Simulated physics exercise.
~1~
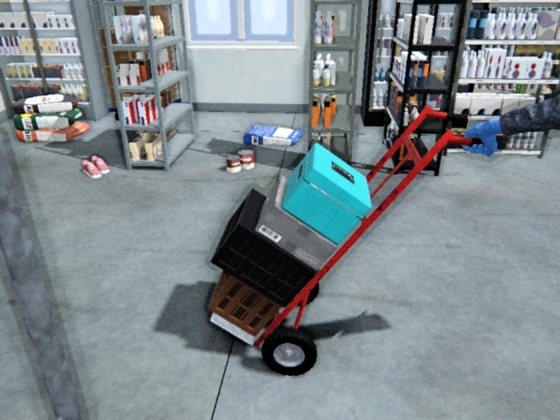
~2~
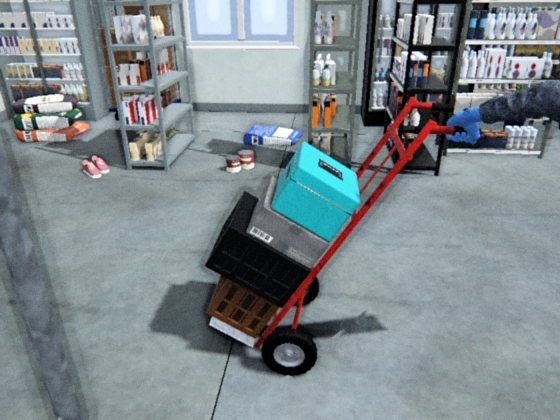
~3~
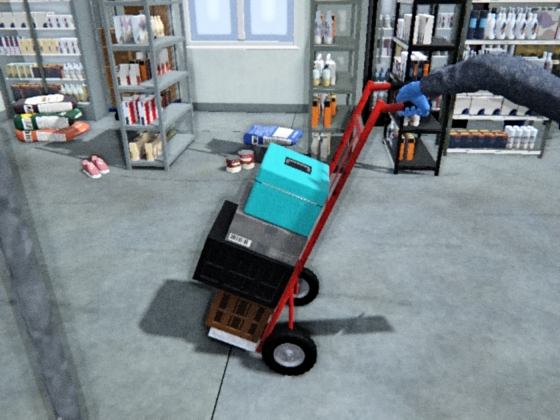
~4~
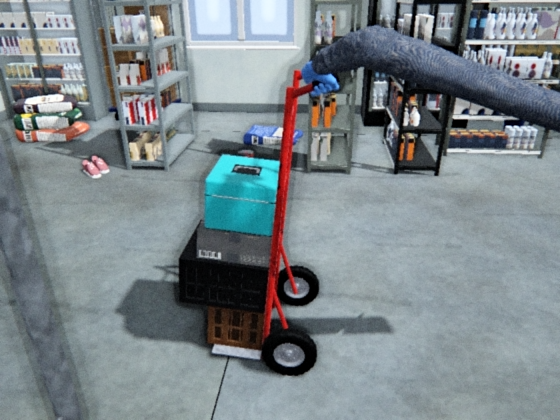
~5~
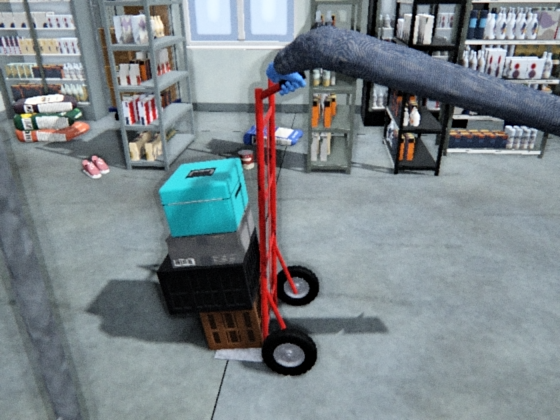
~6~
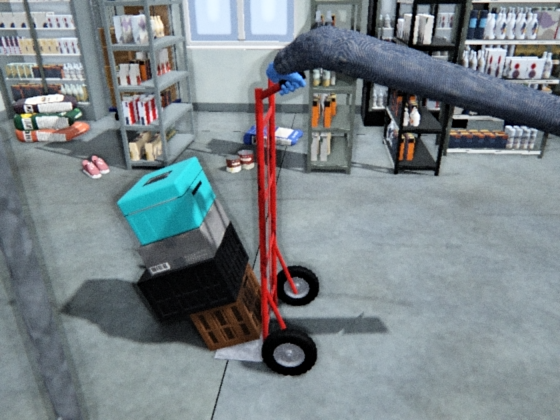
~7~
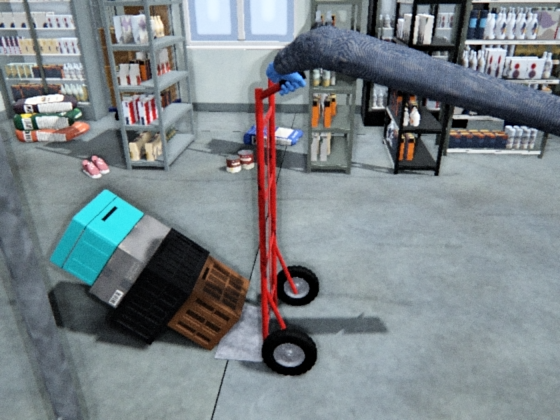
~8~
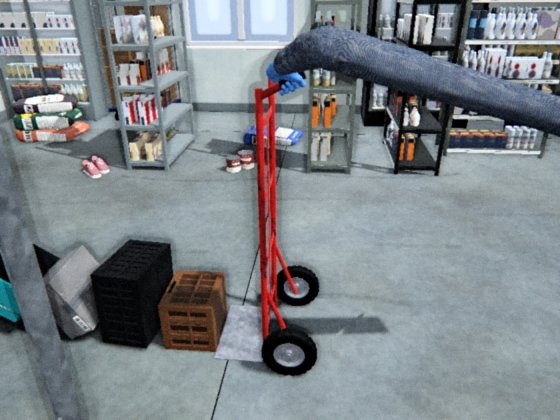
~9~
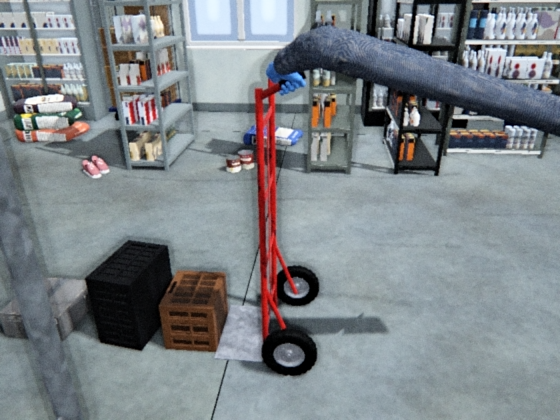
We see a gloved hand swing a tilted red sack truck upright in a shop, and its stacked turquoise toolbox, grey parcel, black crate and brown crate topple off to the left, ending spread along the floor, the toolbox out of sight, while the truck stands still.
